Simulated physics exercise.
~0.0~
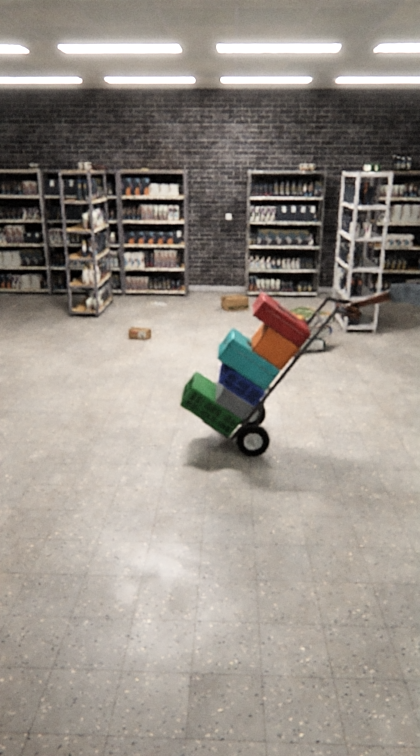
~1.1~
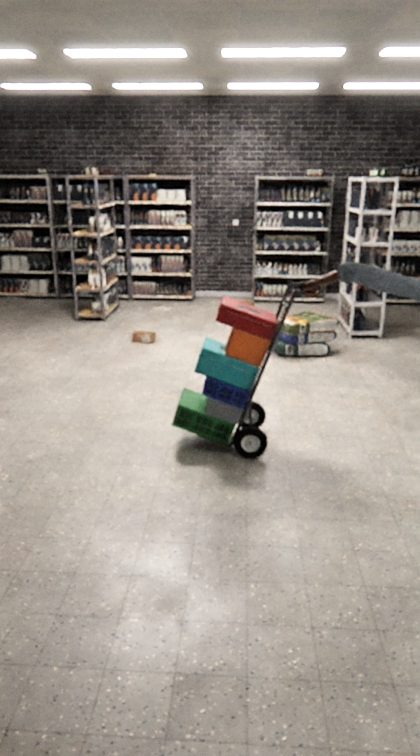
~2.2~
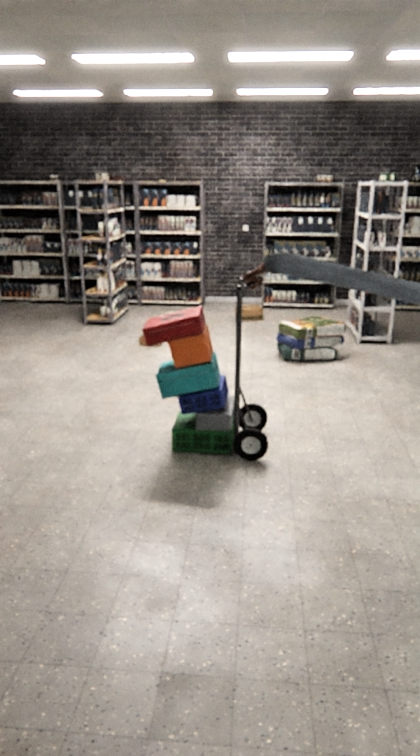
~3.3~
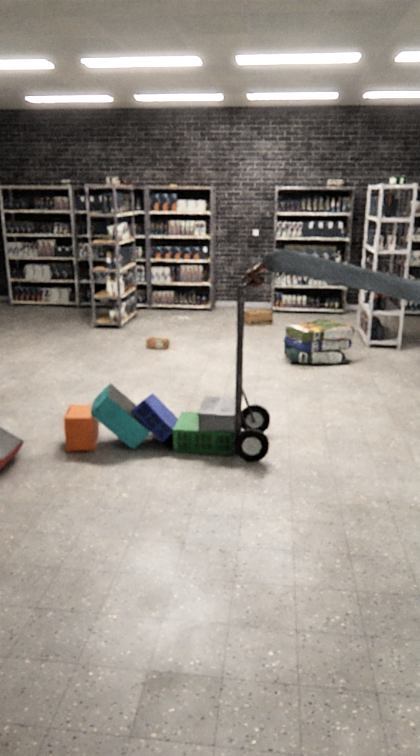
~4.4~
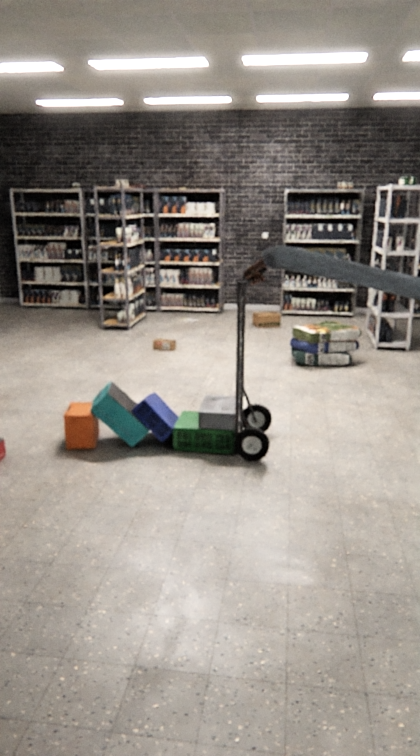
In a storeroom lined with shelves, an arm swung a tilted hand truck upright, and its stack of colourful crates and boxes leaned left and toppled, leaving the red, orange, turquoise and blue ones on the floor while the green and grey stayed on.
